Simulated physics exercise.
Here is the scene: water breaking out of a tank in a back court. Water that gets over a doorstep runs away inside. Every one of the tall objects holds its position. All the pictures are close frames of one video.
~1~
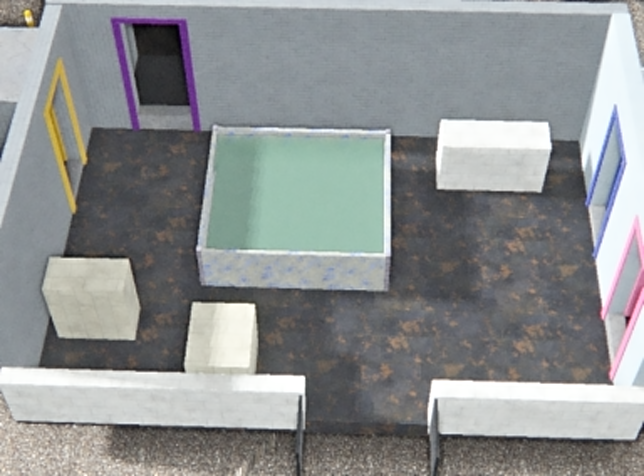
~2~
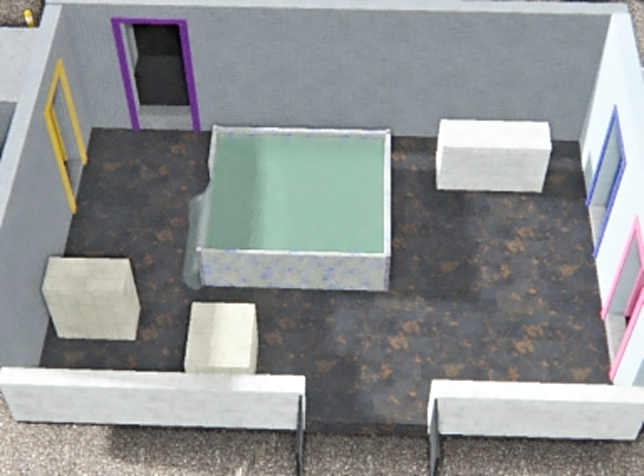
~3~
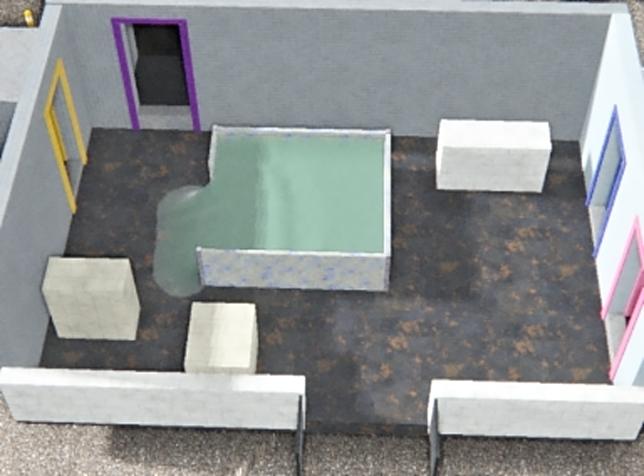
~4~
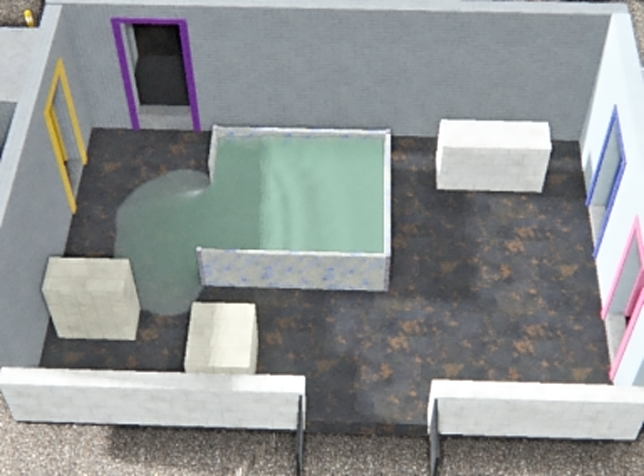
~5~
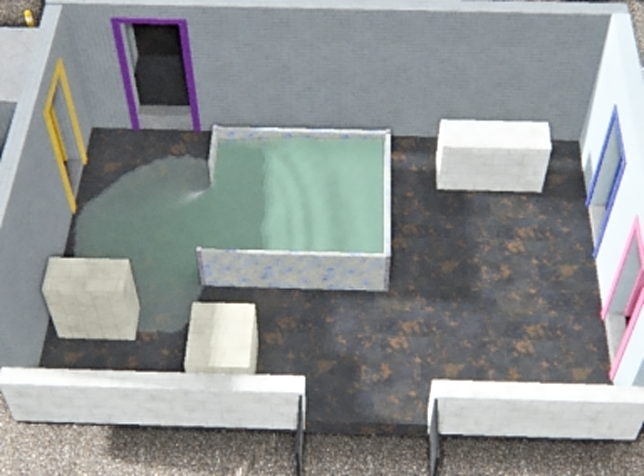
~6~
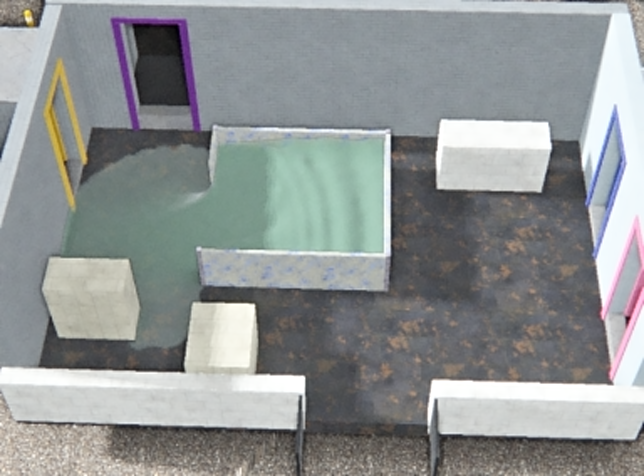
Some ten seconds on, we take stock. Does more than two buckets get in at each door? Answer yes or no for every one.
Pink door: No, purple door: No, yellow door: Yes, blue door: No.
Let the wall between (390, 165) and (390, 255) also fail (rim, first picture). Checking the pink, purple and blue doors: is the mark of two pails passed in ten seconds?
In that case the pink door overshoots, while the purple door undershoots and the blue door overshoots.
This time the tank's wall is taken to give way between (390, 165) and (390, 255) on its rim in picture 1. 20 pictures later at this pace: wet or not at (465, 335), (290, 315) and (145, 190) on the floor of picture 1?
The first spot is soaked, the second spared and the third spared.
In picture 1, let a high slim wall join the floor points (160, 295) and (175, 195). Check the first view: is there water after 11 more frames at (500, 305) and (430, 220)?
Not wet, not wet.
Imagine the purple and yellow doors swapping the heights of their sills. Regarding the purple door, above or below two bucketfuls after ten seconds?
The purple door lets more in.
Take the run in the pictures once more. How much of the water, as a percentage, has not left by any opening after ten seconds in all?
Roughly 92 parts in a hundred.
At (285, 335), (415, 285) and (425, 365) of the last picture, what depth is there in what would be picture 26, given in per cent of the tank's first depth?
In turn 0, 0 and 0 in a hundred.
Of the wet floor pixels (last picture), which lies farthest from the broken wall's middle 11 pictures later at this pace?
Pixel estimate: (33, 396).
A moment on, water covers 25 % of the floor; the pink door not reached, the purple door wet at the sill, nothing in, the yellow door over two buckets in, the blue door not reached.
Next, water covers 30 % of the floor; the pink door not reached, the purple door wet at the sill, nothing in, the yellow door far over two buckets in, the blue door not reached.
Then, water covers 40 % of the floor; the pink door not reached, the purple door wet at the sill, nothing in, the yellow door far over two buckets in, the blue door not reached.
Later, water covers 80 % of the floor; the pink door not reached, the purple door wet at the sill, nothing in, the yellow door far over two buckets in, the blue door wet at the sill, nothing in.
In the end, water covers 95 % of the floor; the pink door wet at the sill, nothing in, the purple door wet at the sill, nothing in, the yellow door far over two buckets in, the blue door wet at the sill, nothing in.
